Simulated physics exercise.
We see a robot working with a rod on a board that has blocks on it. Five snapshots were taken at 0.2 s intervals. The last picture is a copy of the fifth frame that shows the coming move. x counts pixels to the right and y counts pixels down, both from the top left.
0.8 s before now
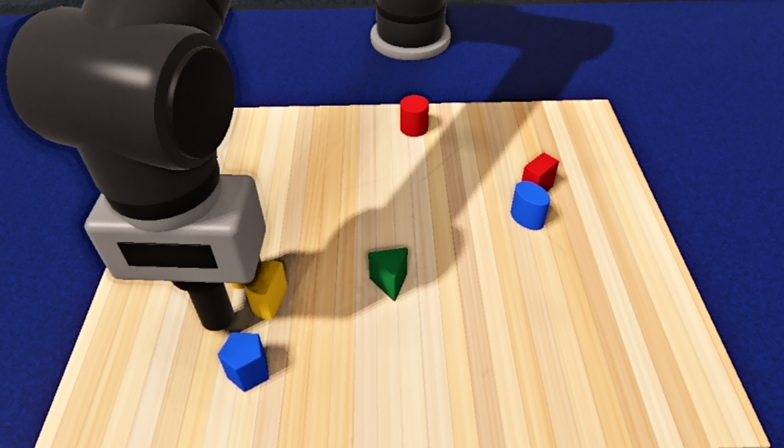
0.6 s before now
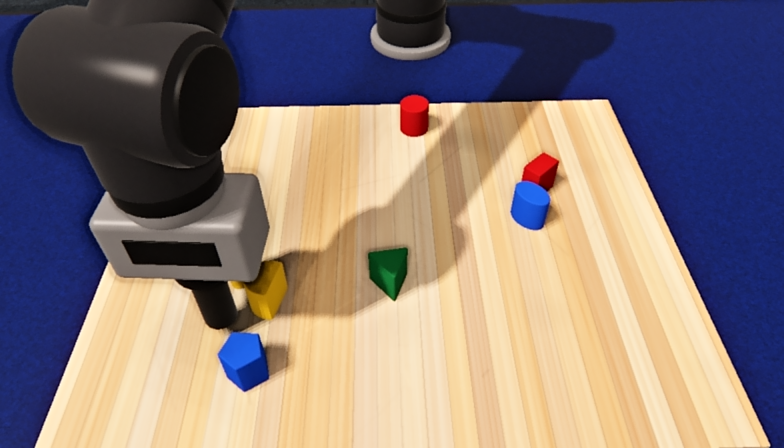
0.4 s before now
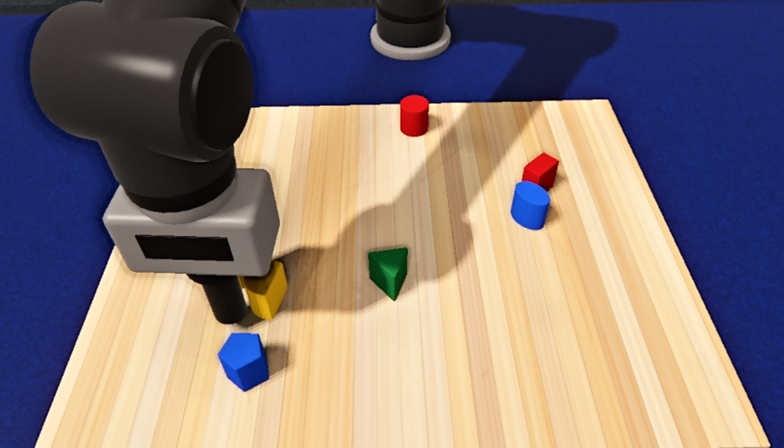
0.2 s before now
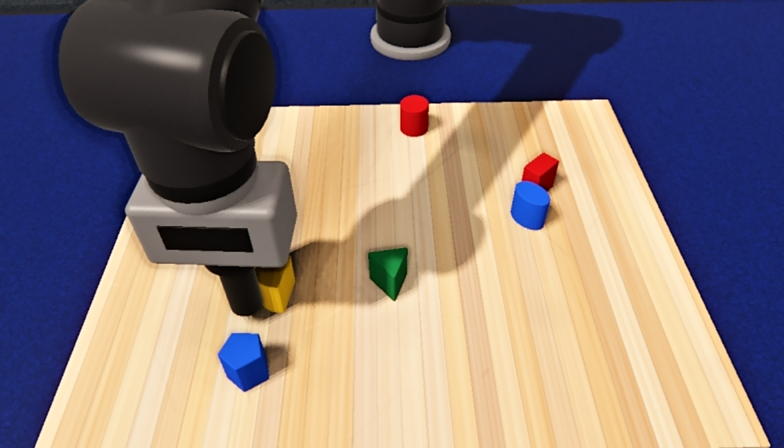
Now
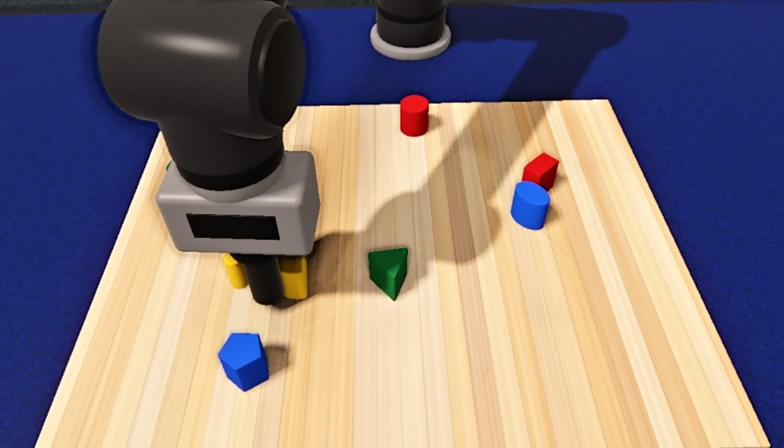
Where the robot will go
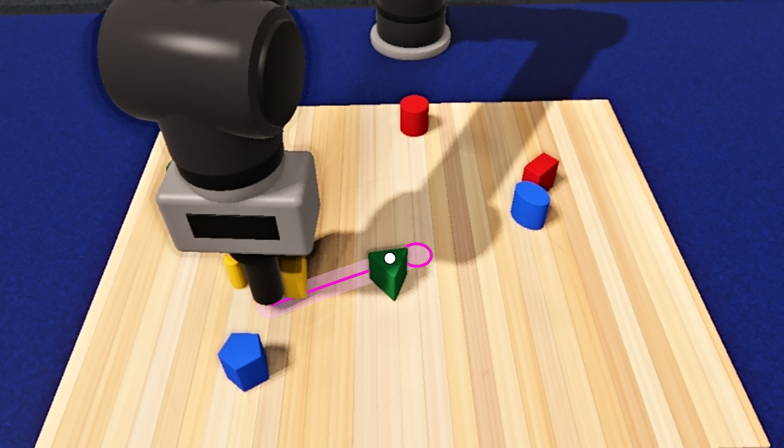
A dark robot arm with a grey block and black rod dominates the left of a pale striped wooden board on blue, seen from above by a still camera. A blue pentagonal block sits below the rod, yellow beside it, green near the centre, red and blue pieces beyond. The arm slides slightly right and away, nudging the yellow, revealing more yellow behind the rod.
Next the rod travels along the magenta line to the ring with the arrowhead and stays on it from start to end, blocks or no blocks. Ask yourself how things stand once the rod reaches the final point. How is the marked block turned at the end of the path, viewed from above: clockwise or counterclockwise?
It swings round clockwise.
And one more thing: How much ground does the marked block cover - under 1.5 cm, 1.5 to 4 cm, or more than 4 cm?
The answer will be the middling band, 1.5 to 4 cm.
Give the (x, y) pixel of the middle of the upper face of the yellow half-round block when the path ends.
I think it will end close to (320, 234).
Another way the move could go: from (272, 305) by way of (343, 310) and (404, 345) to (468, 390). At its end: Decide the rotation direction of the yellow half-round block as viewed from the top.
Counter-clockwise, from overhead.
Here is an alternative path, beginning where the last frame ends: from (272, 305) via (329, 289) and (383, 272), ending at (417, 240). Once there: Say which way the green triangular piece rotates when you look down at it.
Spins clockwise.
The line goes from (272, 305) directly to (417, 255); the dot is on the green triangular piece.
What follows on the original path. One third of the way, rod at (321, 275); yellow half-round block at (318, 236), turned 75° anticlockwise.
Two thirds of the way, rod at (370, 258); yellow half-round block at (320, 234), turned 90° anticlockwise; green triangular piece at (401, 259), turned 25° clockwise.
At the end, rod at (417, 243); yellow heart-shaped block unmoved; yellow half-round block at (320, 234), turned 90° anticlockwise; green triangular piece at (415, 255), turned 100° clockwise.
